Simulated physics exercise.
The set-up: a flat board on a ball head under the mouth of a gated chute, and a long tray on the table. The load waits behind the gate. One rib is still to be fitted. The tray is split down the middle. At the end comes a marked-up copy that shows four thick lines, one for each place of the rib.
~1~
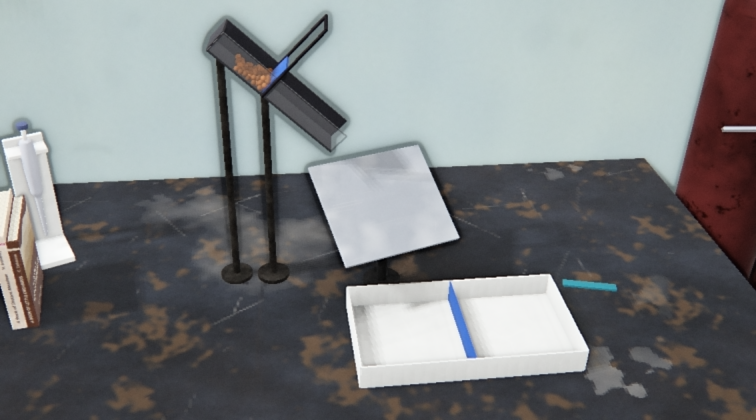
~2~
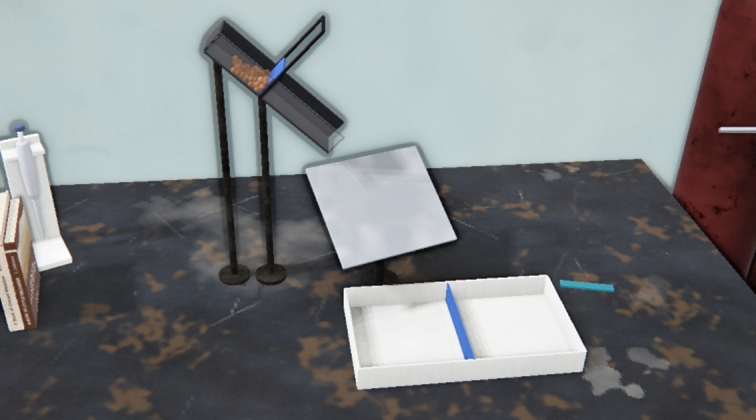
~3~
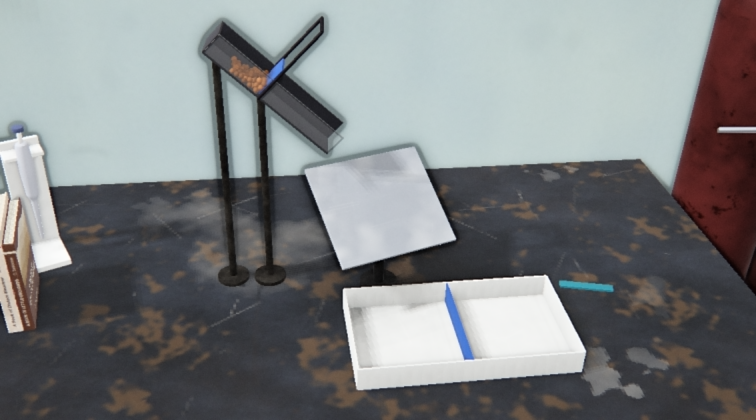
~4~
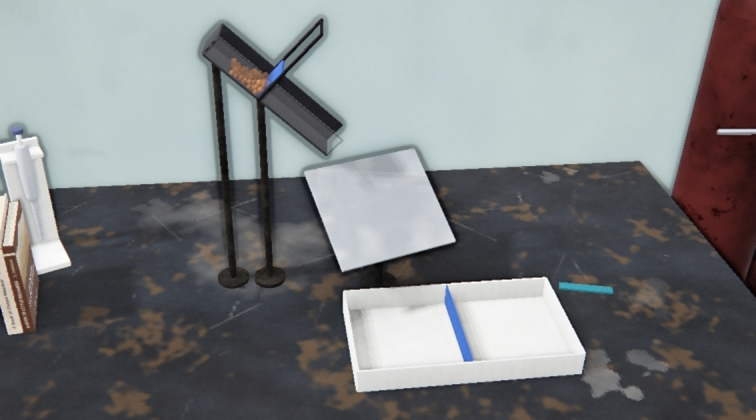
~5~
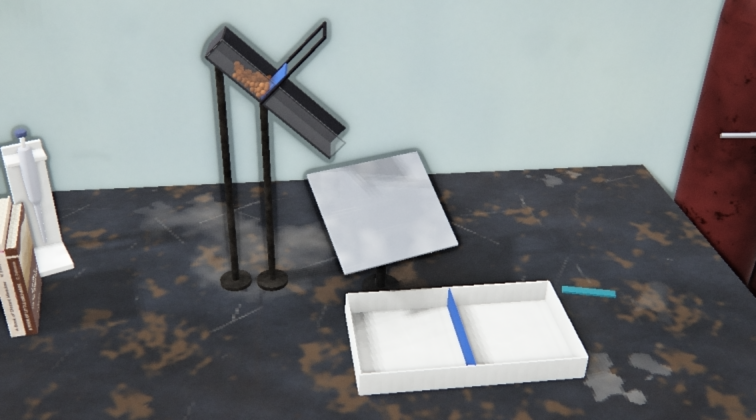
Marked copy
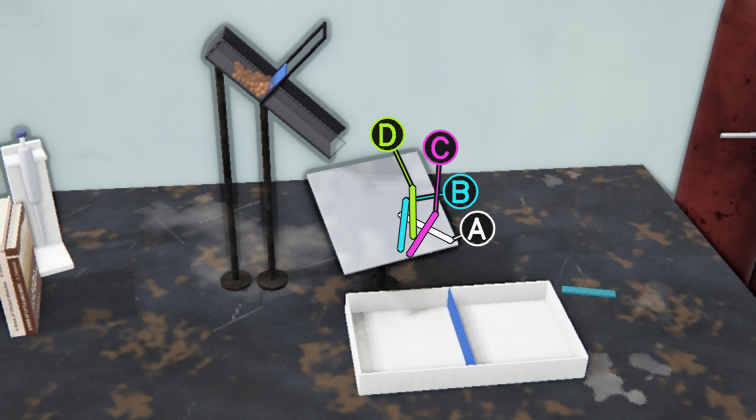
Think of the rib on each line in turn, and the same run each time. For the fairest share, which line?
A beats the others.
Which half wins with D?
Left.
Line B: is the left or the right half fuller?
The left half.
On the marked copy, line A from (401, 214) to (450, 240); line B from (406, 200) to (400, 249); line C from (435, 214) to (409, 254); line D from (412, 187) to (413, 236).
For line A, of what is caught, about half in the left half, about half in the right.
For line B, of what is caught, nearly all in the left half, a stray few in the right.
For line C, of what is caught, all in the left half, none in the right.
For line D, of what is caught, all in the left half, none in the right.
